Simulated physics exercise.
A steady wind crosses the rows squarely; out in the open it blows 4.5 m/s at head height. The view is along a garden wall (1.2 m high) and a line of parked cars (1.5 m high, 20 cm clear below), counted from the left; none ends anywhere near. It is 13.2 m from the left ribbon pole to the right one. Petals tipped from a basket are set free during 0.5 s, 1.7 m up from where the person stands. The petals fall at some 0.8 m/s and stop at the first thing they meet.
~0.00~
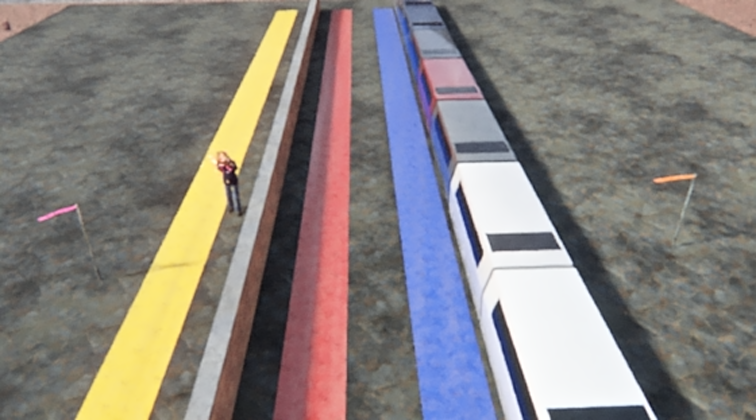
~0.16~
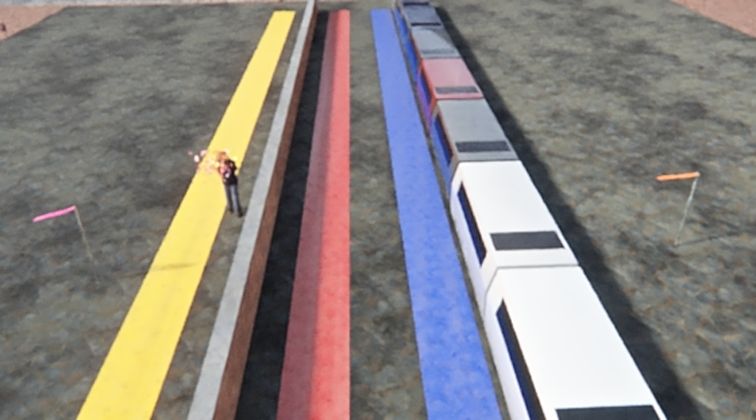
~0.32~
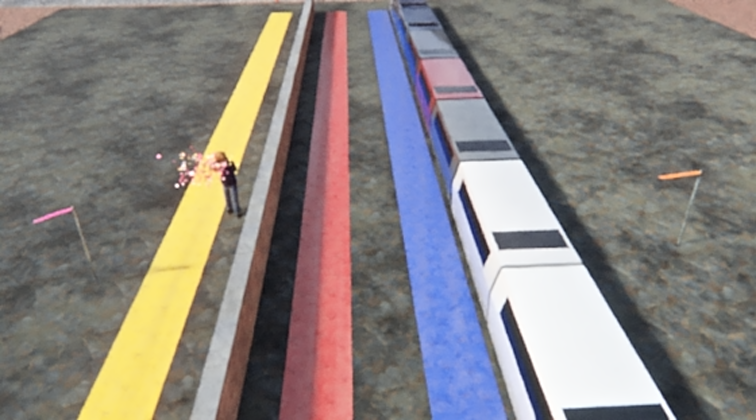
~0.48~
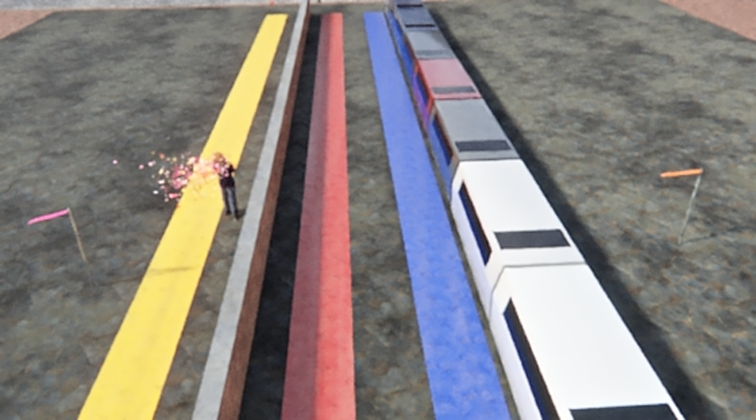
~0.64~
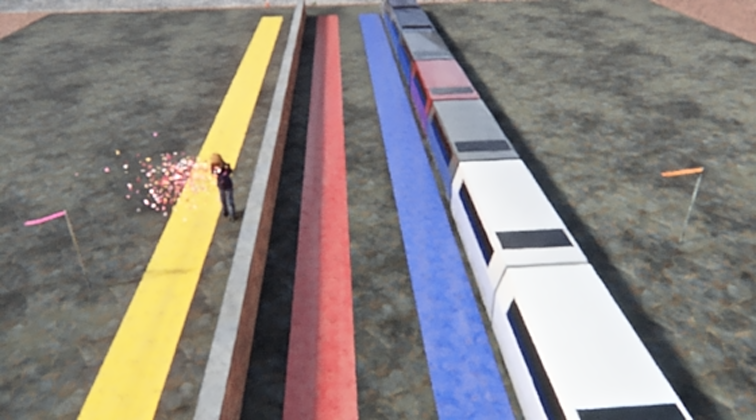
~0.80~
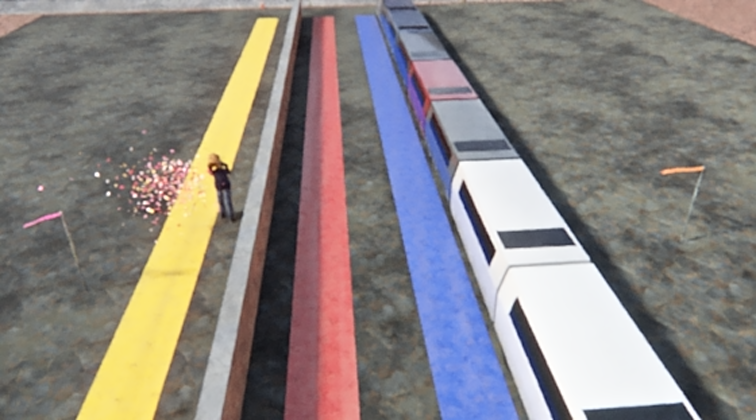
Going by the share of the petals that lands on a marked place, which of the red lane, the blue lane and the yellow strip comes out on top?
It is yellow that catches most.
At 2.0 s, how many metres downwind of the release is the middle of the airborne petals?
About 2.0 m.
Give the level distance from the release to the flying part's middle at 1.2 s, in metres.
About 1.5 m.
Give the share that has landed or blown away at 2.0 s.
Near 45 %.
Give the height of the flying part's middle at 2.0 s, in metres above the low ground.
Roughly 0.4 m up.
After 1.2 s, 4 % is no longer flying here, and 3 % lies on the yellow strip, 0 % on the blue lane and 0 % on the red lane; the middle of what still flies is 0.9 m above the low ground, near (153, 202).
After 2.0 s, 44 % is no longer flying here, and 24 % lies on the yellow strip, 0 % on the blue lane and 0 % on the red lane; the middle of what still flies is 0.5 m above the low ground, near (125, 219).
After 3.5 s, 88 % is no longer flying here, and 36 % lies on the yellow strip, 0 % on the blue lane and 0 % on the red lane.
After 8.0 s, 99 % is no longer flying here, and 37 % lies on the yellow strip, 0 % on the blue lane and 0 % on the red lane.
After 45.0 s, 100 % is no longer flying here, and 37 % lies on the yellow strip, 0 % on the blue lane and 0 % on the red lane.
